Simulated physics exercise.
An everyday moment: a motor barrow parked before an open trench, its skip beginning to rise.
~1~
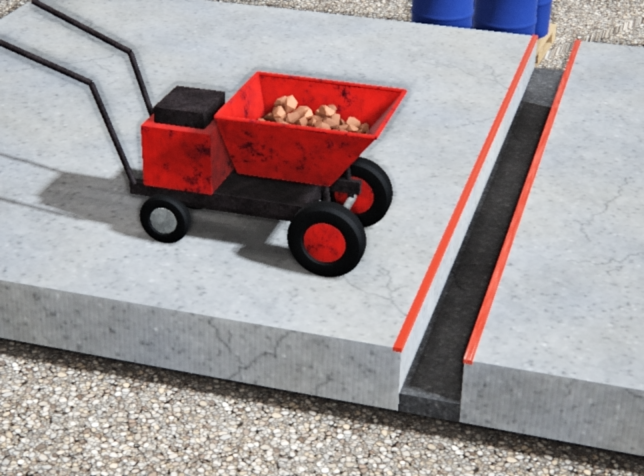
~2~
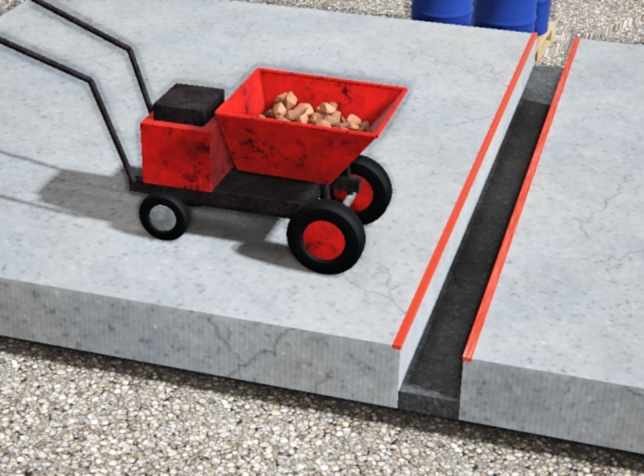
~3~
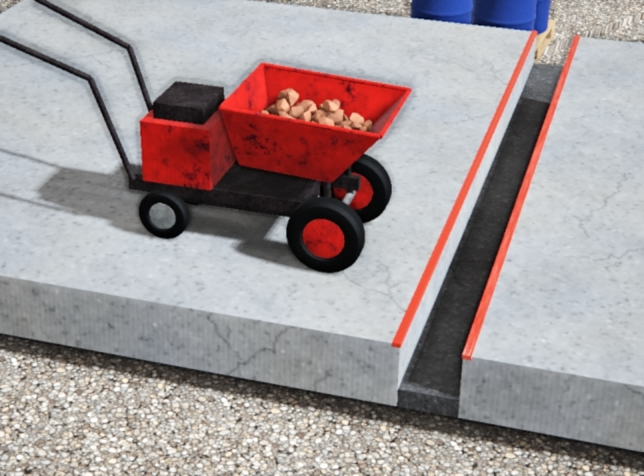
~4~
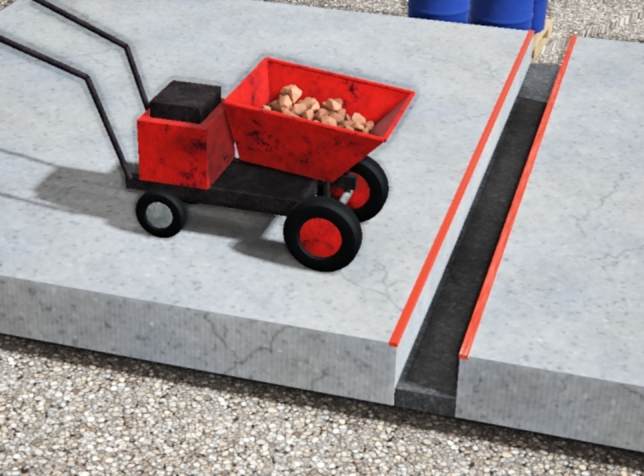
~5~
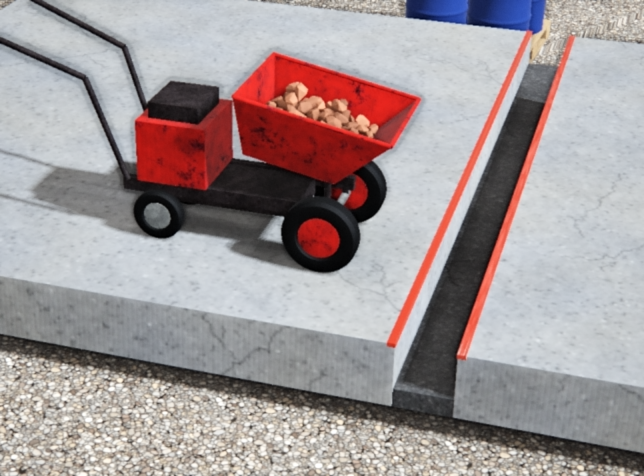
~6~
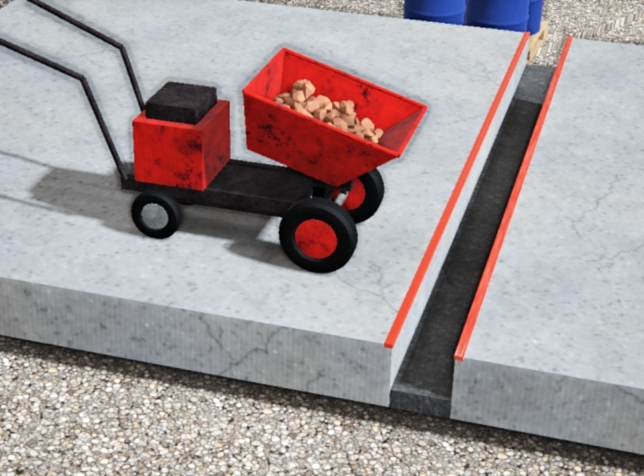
A red motor barrow with black handles, black-tyred wheels and a skip of pinkish-brown rubble stands on a pale concrete slab, seen from above and to one side. To its right, a dark trench edged with red lines divides the slab, with gravel in front and blue barrels behind. The skip's rear rises steadily, tilting its lip down towards the right, while the view drifts very slightly.
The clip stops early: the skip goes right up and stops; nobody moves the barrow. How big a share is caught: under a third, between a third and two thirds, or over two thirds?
The trench takes over two thirds.
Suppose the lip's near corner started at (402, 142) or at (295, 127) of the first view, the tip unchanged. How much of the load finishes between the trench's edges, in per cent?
The first gives 10 %, the second 30 %.
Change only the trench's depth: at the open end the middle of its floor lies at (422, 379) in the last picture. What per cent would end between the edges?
Some 80 per cent.
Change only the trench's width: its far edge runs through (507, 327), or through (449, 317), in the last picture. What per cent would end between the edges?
Near 100 % and 20 %.
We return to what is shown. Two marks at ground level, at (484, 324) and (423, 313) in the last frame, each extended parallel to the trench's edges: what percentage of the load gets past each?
Near 10 % and 80 %.
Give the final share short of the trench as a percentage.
Close to 0 per cent.
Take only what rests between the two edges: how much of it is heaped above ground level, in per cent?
Some 0 per cent.
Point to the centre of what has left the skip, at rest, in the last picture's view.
Roughly at (462, 294).
Soon, skip tipped steeply; all in the skip.
A while on, skip tipped steeply; nearly all in the skip; a small part in or heaped over the trench; a stray few beyond it.
Towards the end, skip tipped right over; a small part in the skip; most in or heaped over the trench; a small part beyond it.
Finally, skip tipped right over; most in or heaped over the trench; a small part beyond it.
